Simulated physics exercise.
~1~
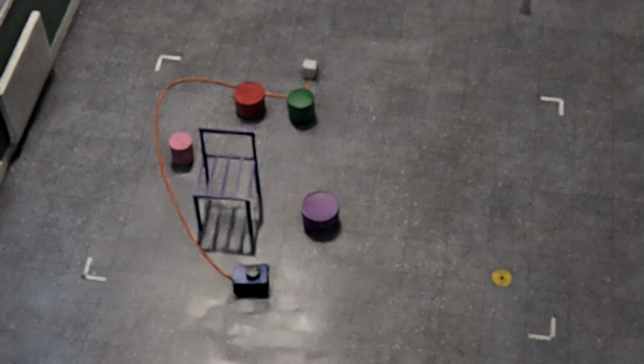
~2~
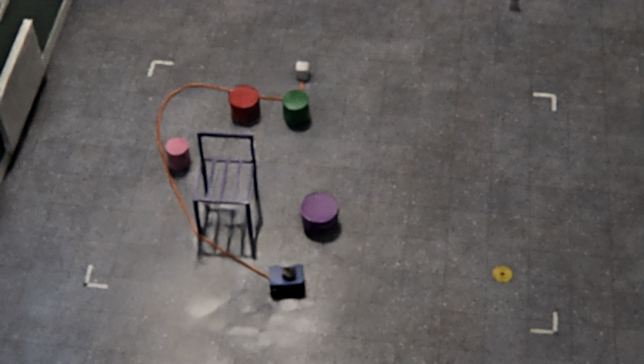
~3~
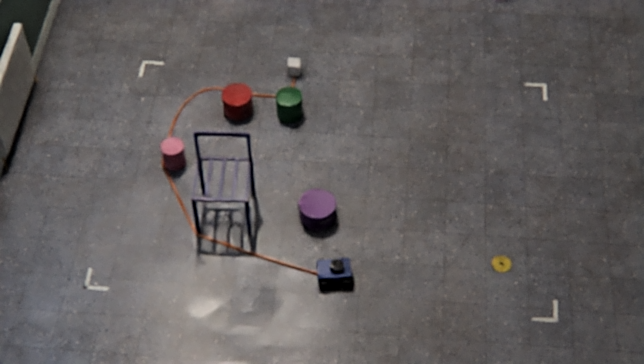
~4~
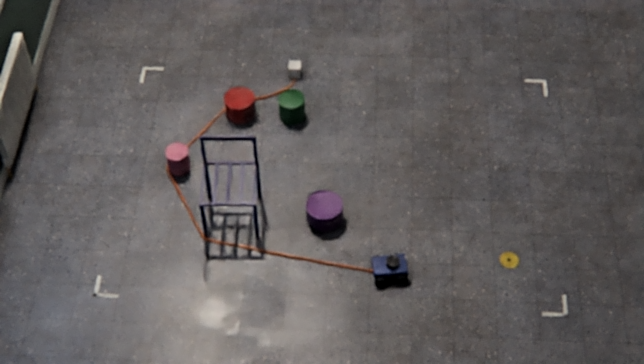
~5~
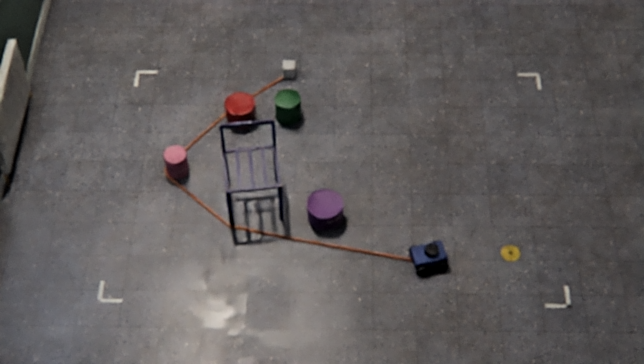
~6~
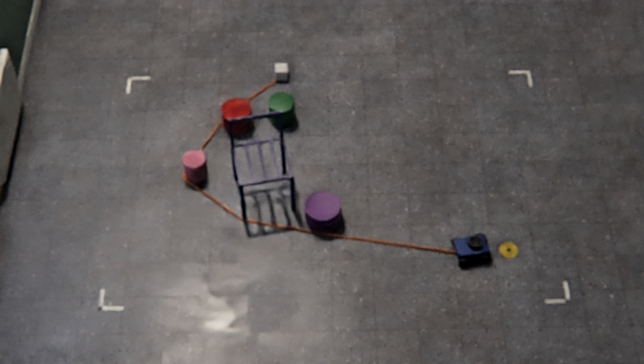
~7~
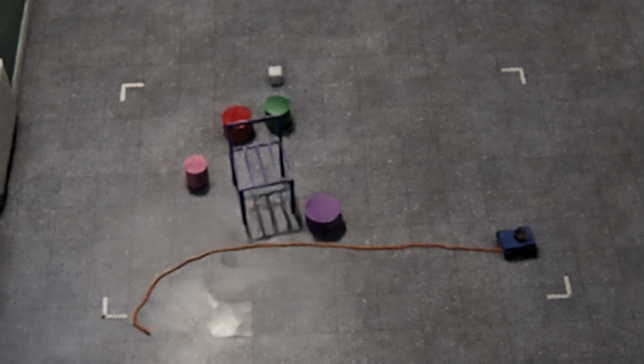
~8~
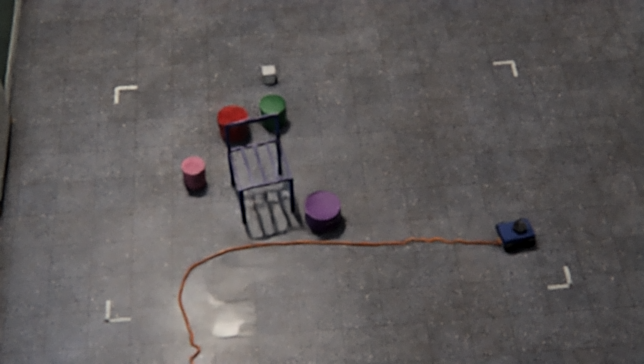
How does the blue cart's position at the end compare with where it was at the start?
It starts at the lower left of centre, just below the chair, and ends well over to the right and somewhat higher up, where the yellow mark had been visible.
Small blue cart driving right, its orange cord tightening and shifting the chair, red bucket and pink bucket before pulling free.
